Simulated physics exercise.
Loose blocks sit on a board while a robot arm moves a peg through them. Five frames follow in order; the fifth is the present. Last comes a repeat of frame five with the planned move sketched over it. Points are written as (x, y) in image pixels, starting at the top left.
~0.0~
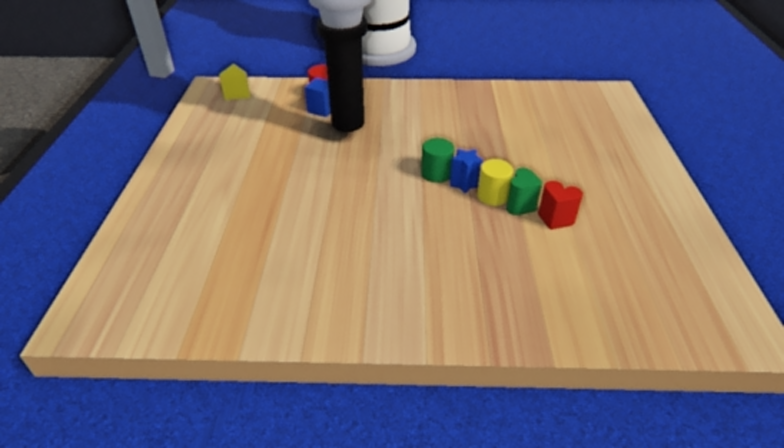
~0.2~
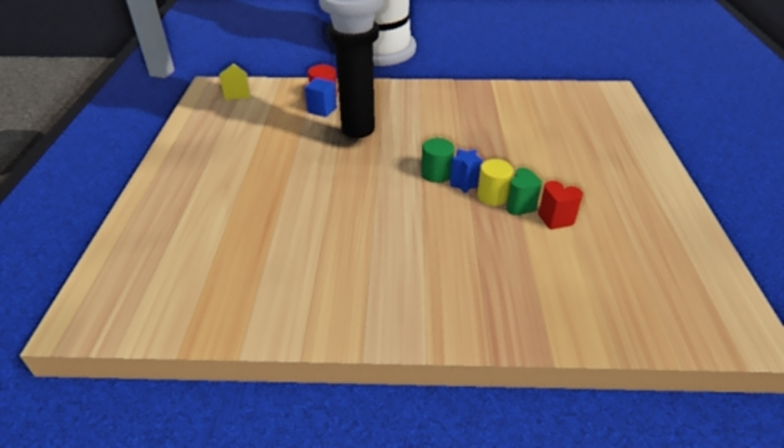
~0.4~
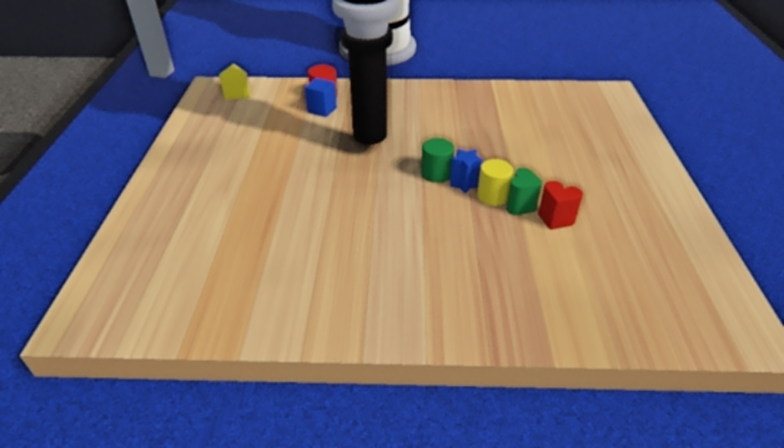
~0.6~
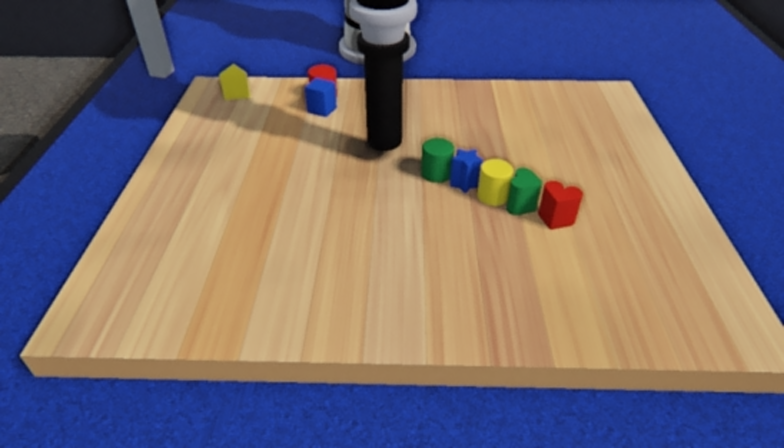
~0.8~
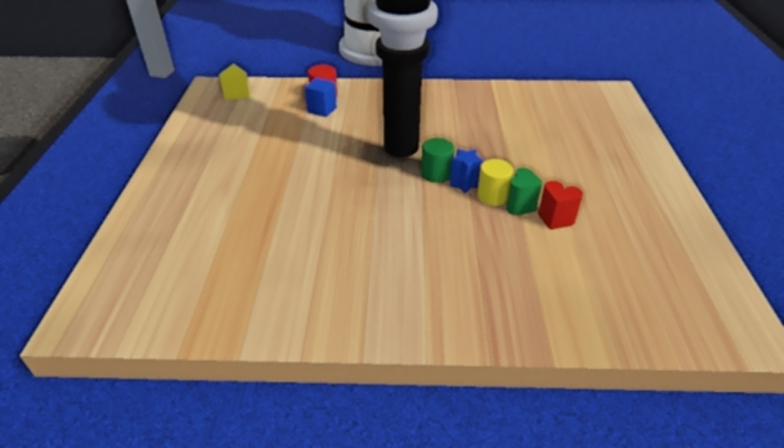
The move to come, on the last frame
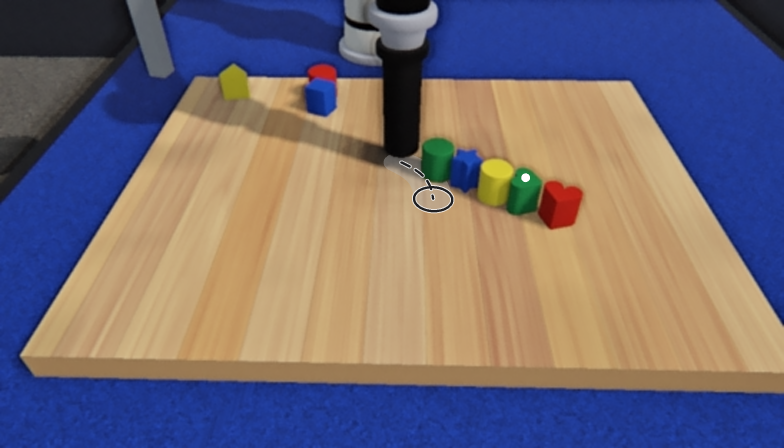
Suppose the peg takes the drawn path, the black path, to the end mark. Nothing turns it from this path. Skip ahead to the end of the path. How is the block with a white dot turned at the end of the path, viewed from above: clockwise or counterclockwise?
Viewed from the top, it goes clockwise.
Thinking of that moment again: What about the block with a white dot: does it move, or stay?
Displaced.
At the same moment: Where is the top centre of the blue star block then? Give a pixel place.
I predict (501, 157).
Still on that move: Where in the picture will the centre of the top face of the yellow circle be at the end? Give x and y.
It should be at (519, 171) by then.
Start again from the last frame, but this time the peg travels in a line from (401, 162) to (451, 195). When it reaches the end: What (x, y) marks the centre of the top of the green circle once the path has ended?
The middle of its upper face should be somewhere near (486, 158).
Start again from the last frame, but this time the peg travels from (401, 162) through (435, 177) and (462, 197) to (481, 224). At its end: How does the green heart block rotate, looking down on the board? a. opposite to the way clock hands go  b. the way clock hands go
The answer is b.
The drawn path runs from (401, 162) over (418, 172) and (429, 184) to (433, 199); the dot is on the green heart block.
What follows on the original path. Halfway along, peg (426, 165); green circle (462, 154); blue star block (491, 158); yellow circle (511, 170); green heart block (534, 182), turned 20° clockwise.
At the end, peg (434, 185); green circle (468, 158); blue star block (501, 157); yellow circle (519, 171); green heart block (540, 184), turned 30° clockwise.
